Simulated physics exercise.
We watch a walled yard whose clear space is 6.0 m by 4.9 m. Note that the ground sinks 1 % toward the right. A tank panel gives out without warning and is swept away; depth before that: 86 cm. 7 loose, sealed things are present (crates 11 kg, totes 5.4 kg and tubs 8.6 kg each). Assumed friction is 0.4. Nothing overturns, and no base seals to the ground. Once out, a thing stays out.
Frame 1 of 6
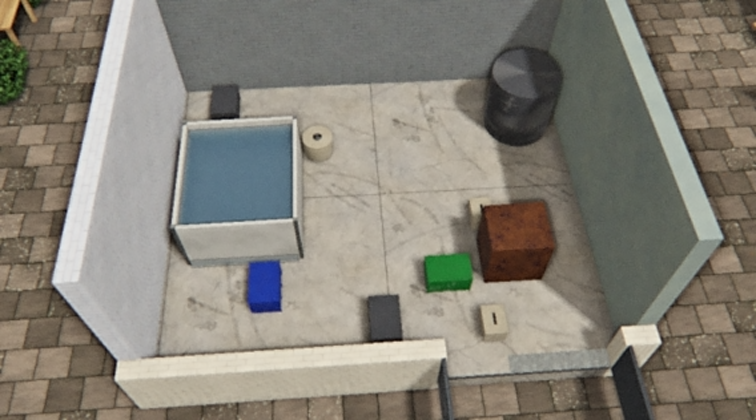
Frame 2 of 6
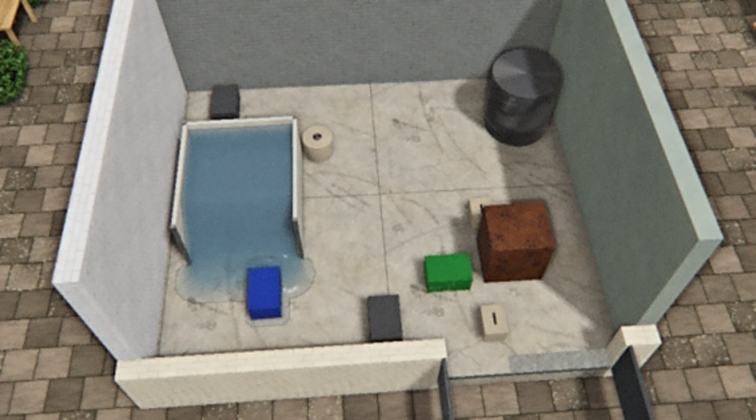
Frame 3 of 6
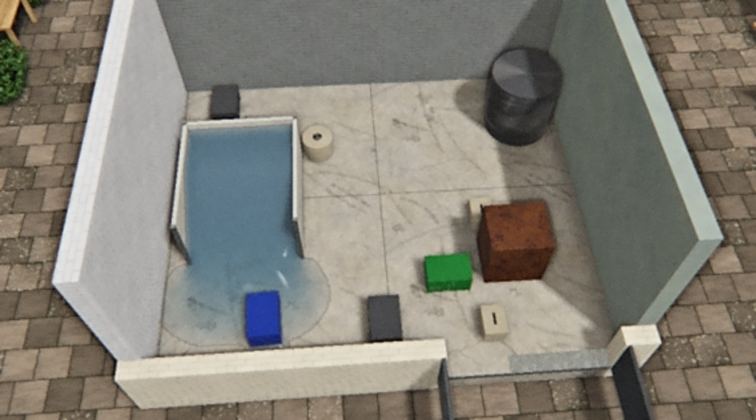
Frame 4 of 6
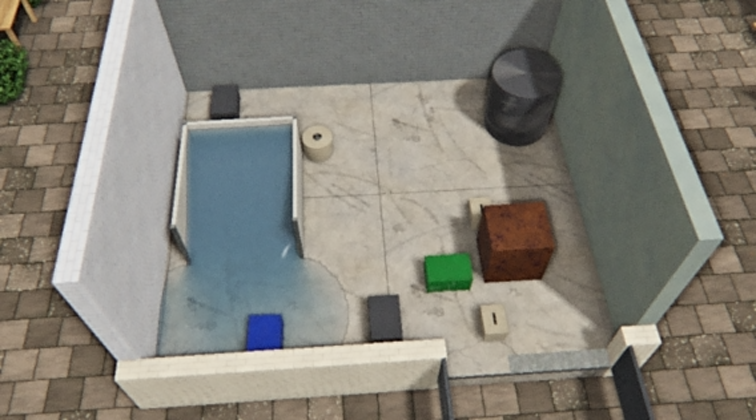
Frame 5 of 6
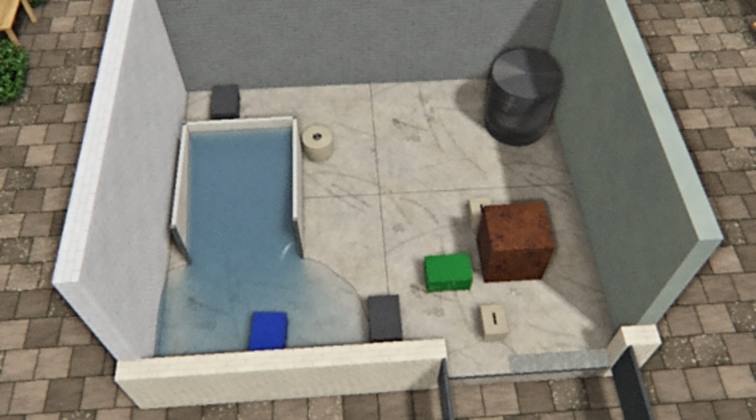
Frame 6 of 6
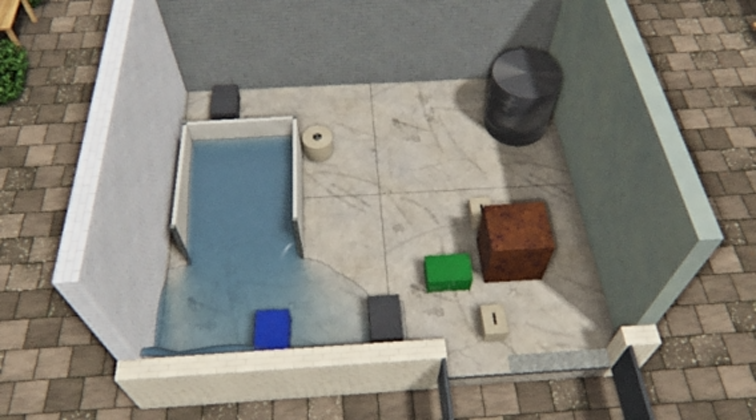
Water pouring from a tank as its front panel gives way, spreading over a walled yard and pushing a blue crate toward the near wall.
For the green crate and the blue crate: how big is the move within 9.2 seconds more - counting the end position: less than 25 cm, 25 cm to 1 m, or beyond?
Green crate: Moved far; blue crate: Moved far.
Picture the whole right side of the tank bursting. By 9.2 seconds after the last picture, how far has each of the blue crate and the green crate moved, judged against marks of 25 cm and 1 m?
Well, the blue crate basically stays there and the green crate goes a long way.
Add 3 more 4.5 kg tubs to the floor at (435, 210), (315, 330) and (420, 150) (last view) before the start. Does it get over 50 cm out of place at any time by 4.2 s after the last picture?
Listed order gives above the limit, above the limit, above the limit.
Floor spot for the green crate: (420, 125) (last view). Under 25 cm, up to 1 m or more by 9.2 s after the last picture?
Put there, it wanders off a long way.
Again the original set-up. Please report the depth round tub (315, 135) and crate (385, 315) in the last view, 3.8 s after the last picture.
About 0 and 2 cm.
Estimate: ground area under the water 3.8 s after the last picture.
Roughly 25 m2.
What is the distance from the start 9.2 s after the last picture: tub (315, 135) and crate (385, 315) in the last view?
Respectively: 20 cm / 250 cm.
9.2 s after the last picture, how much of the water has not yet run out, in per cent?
Around 78 % of the water.
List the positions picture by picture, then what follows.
The first frame shows the green crate at (449, 268) rests on the ground; the blue crate at (264, 282), on the bottom; water covers 2.5 m2; 0 of 7 have shifted.
The second frame shows the green crate at (449, 268) rests on the ground; the blue crate at (264, 288), on the bottom, 9 cm from its start; 3.5 m2 under water; 1 of 7 have shifted.
The third frame shows the green crate at (449, 268), on the bottom; the blue crate at (262, 314) rests on the ground, 48 cm from its start; water covers 4.9 m2; 1 of 7 have shifted.
The fourth frame shows the green crate at (449, 268) rests on the ground; the blue crate at (264, 337), on the bottom, 80 cm from its start; water covers 6.1 m2; 1 of 7 have shifted.
The fifth frame shows the green crate at (449, 268), on the bottom; the blue crate at (267, 335) floats, 79 cm from its start; water covers 6.5 m2; 1 of 7 have shifted.
The sixth frame shows the green crate at (449, 268) rests on the ground; the blue crate at (271, 332), afloat, 81 cm from its start; water covers 6.7 m2; 1 of 7 have shifted.
Then, 1.2 s after the last picture the green crate is near (455, 233), 0.5 m from its start, aground; the blue crate is near (436, 305), 2.3 m from its start, afloat; 0 of 7 are out; 2 afloat.
Then, 3.8 s after the last picture the green crate is near (462, 73), 3.6 m from its start, afloat; the blue crate has gone out; 1 of 7 are out; 3 afloat.
Then, 6.2 s after the last picture the green crate is near (487, 81), 3.5 m from its start, afloat; the blue crate has gone out; 1 of 7 are out; 4 afloat.
Then, 9.2 s after the last picture the green crate is near (413, 105), 2.9 m from its start, afloat; the blue crate has gone out; 2 of 7 are out; 5 afloat.
